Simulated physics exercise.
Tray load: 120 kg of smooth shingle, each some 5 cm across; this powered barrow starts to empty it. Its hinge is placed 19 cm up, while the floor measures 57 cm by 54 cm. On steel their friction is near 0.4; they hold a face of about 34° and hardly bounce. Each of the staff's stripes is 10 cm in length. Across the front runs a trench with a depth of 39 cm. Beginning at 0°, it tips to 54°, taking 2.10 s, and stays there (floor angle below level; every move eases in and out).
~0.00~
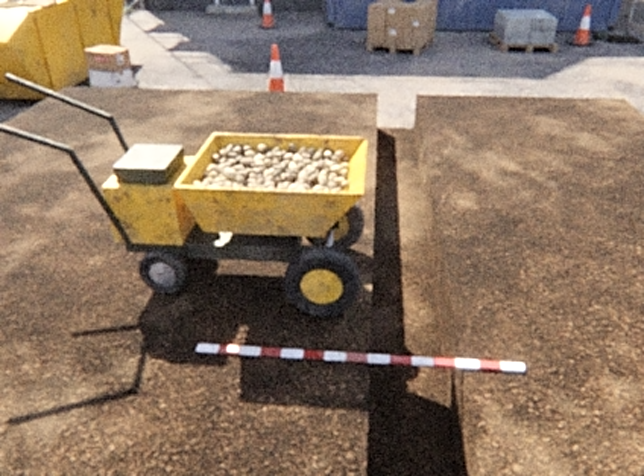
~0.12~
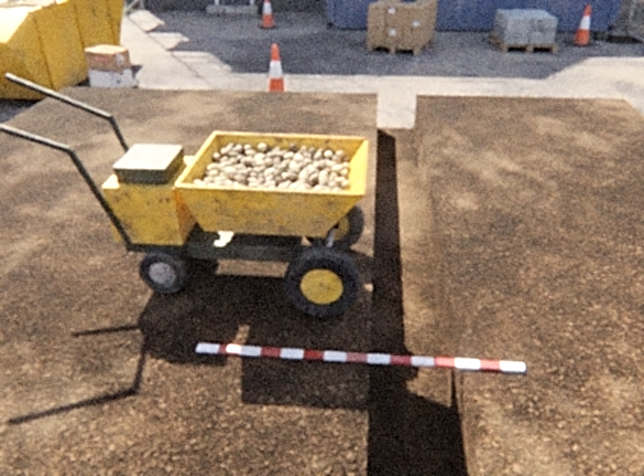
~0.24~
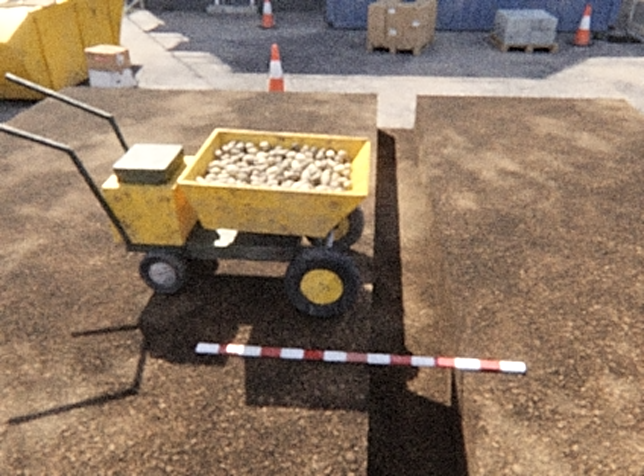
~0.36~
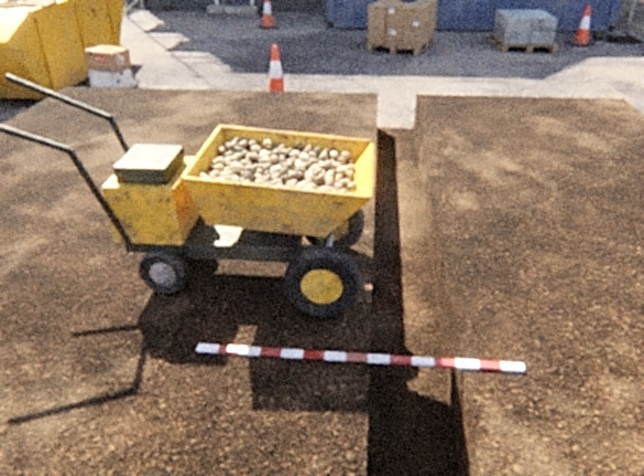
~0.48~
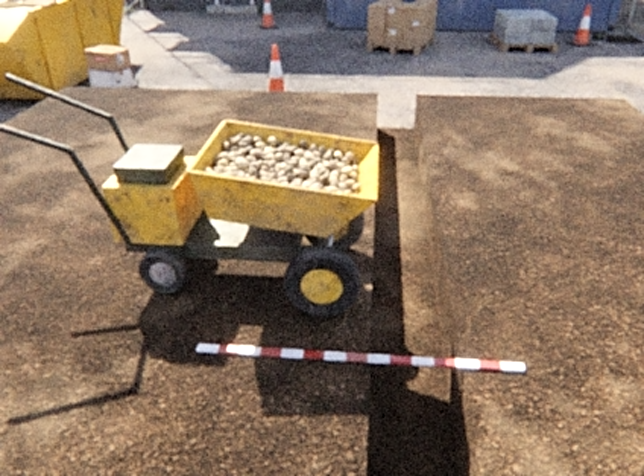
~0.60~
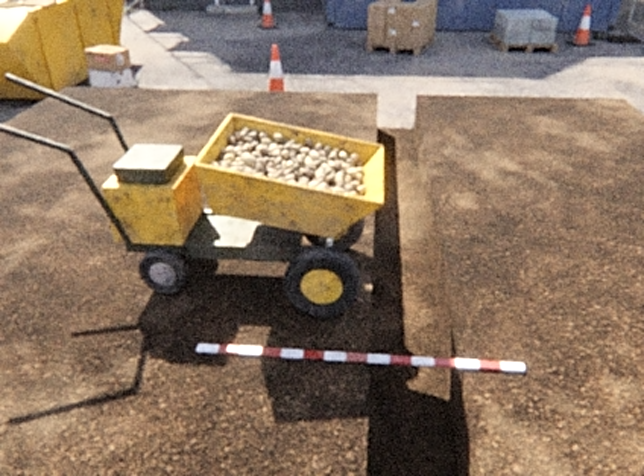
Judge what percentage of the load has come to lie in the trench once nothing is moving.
Roughly 36 in every hundred.
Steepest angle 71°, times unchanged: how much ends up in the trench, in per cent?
Then about 45 per cent.
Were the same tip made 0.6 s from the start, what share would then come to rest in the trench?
Close to 15 per cent then.
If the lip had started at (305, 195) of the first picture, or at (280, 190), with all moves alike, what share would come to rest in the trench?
I'd expect some 65 per cent, then some 60.
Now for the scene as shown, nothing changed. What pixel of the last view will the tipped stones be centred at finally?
Roughly at pixel (437, 329).
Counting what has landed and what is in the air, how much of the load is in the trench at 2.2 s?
About 10 per cent by then.
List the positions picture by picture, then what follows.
The first frame shows lip at (362, 195), floor tilted 0°, highest stones at (284, 157).
In the second frame, the tray is at 1°, its lip at (363, 195); the top of the load is at (277, 157); the stones move at 0.1 m/s on average.
In the third frame, the tray is at 2°, its lip at (366, 196); the top of the load is at (261, 153); the stones move at 0.1 m/s on average.
The fourth frame shows lip at (370, 198), floor tilted 4°, highest stones at (247, 152); the stones move at 0.2 m/s on average.
The fifth frame shows lip at (376, 201), floor tilted 7°, highest stones at (246, 148); the stones move at 0.2 m/s on average.
The sixth frame shows lip at (382, 204), floor tilted 11°, highest stones at (244, 143); the stones move at 0.3 m/s on average.
After 1.6 s the floor is at 46°; 100 % in the tray; the foremost stones are at (415, 218).
After 2.2 s the floor is at 54°; 76 % in the tray, 12 % in the trench, 12 % past the trench; the foremost stones are at (499, 287).
After 2.5 s the floor is at 54°; 57 % in the tray, 18 % in the trench, 25 % past the trench; the foremost stones are at (545, 283).
After 4.5 s the floor is at 54°; 38 % in the tray, 36 % in the trench, 26 % past the trench; the foremost stones are at (574, 287).
